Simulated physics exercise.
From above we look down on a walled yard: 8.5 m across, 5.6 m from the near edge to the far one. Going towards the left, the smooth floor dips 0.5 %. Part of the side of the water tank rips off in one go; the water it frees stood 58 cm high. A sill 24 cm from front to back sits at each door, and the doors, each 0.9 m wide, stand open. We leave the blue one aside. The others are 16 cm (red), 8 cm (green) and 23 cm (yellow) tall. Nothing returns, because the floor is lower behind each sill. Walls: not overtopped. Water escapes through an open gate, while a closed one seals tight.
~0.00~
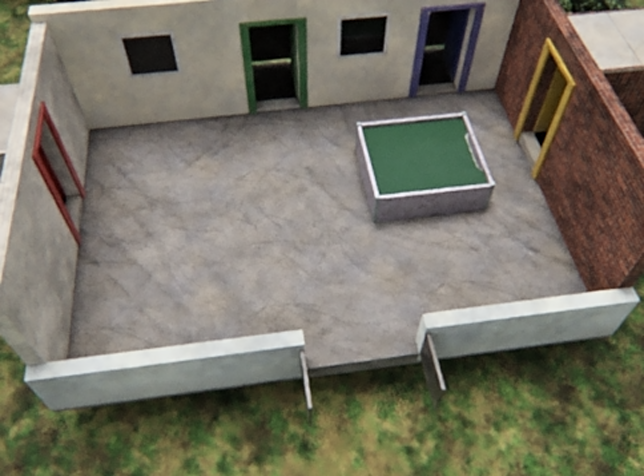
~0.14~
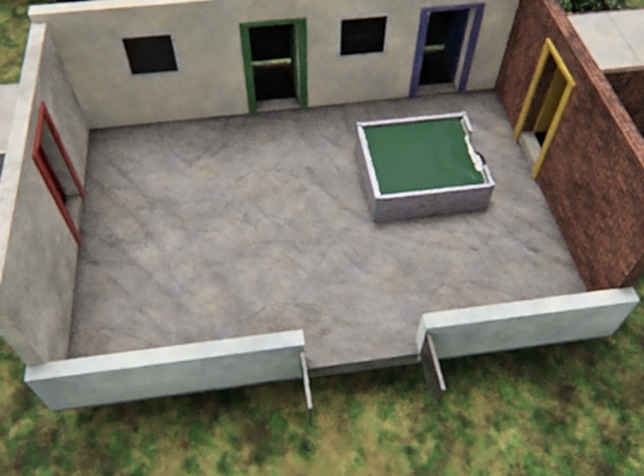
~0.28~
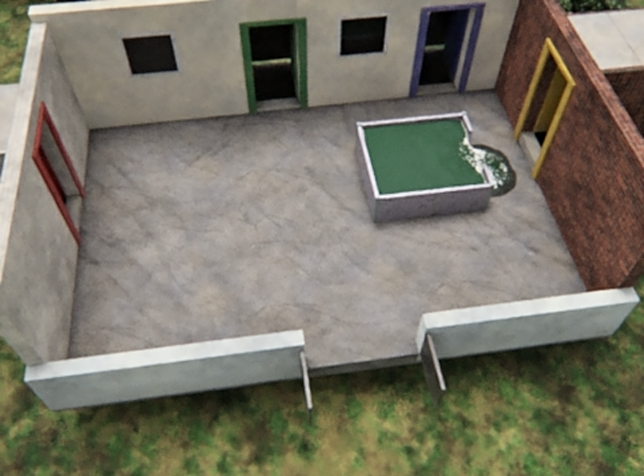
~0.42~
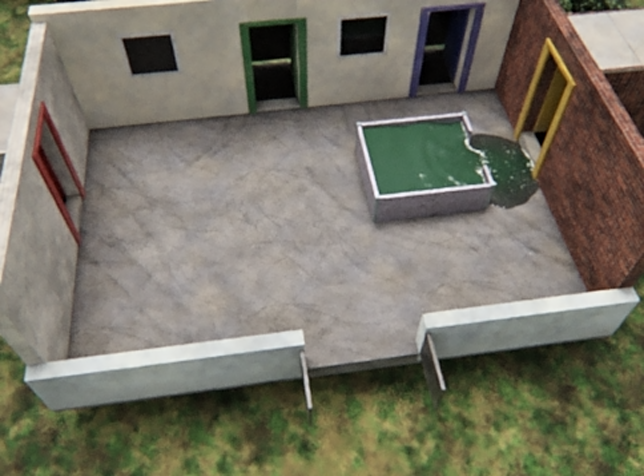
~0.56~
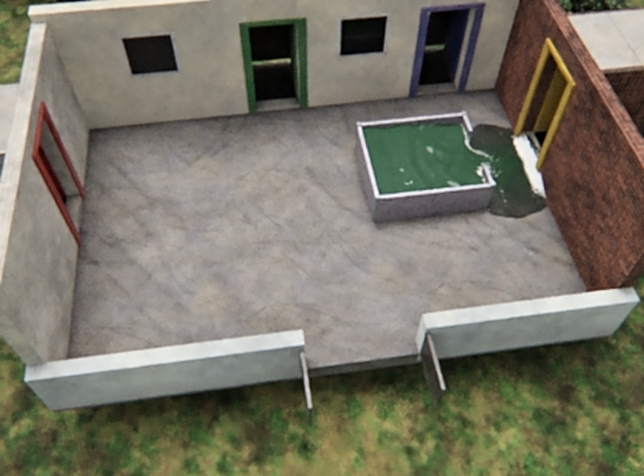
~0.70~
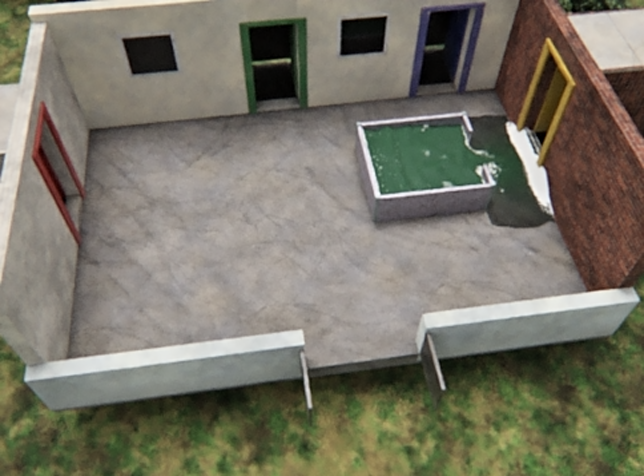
A water tank's right side breaks open and green water spreads across the floor to the brick wall.
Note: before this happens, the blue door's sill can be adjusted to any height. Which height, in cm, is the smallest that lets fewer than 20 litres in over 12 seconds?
The smallest is roughly 9 cm.
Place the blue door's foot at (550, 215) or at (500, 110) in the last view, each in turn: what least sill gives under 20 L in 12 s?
First place around 12.5 cm, second around 12.5 cm.
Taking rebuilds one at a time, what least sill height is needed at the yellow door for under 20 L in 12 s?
Yellow: Roughly 33 cm.
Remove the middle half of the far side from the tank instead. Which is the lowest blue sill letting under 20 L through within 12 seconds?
It needs to be about 23 cm high.
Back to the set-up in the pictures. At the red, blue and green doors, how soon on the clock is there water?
For red it's 7.5 s, for blue 1.8 s, and for green 3.6 s.
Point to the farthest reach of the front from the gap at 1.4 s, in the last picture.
(584, 287).
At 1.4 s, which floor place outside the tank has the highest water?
At about (527, 162).
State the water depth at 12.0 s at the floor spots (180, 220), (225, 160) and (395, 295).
About 5, 3 and 2 cm.
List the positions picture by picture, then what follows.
In the first picture, still water, 58 cm deep, in the water tank at (423, 156); the blue door at (444, 55) is dry.
In the second picture, the gap is at (472, 164), the front 0.3 m out at a hidden place; the back of the water tank holds 58 cm.
In the third picture, water pours out at (471, 165) and has run 0.8 m, to (512, 178); about 9 cm deep outside, 58 cm at the back.
In the fourth picture, the gap is at (471, 165), the front 1.2 m out at (536, 183); the back of the water tank holds 58 cm.
In the fifth picture, the gap is at (471, 165), the front 1.3 m out at (530, 140); the back of the water tank holds 58 cm.
In the sixth picture, the front is at (552, 217), 1.5 m from the gap at (471, 165); 2.5 m2 of floor is wet, 52 cm left at the back; 1.4 m in a straight line remain to the blue door at (444, 55).
After 1.4 s water covers 10 % of the floor, deepest (38 cm) near (527, 162); it has not reached the blue door.
After 3.0 s water covers 25 % of the floor, deepest (25 cm) near (521, 170); 11 cm at the blue door, 12 litres in over its 6 cm sill.
After 12.0 s water covers 95 % of the floor, deepest (8 cm) near (86, 175); 5 cm at the blue door, 57 litres in over its 6 cm sill.
At the blue door as built, the water arrived by 1.8 s and peaked near 11 cm at 2.4 s.
Run again over the same 12 s with other heights there, 36 litres in over 7.5 cm, 14 litres over 10 cm. The limit of 20 litres is kept from about 9 cm up.
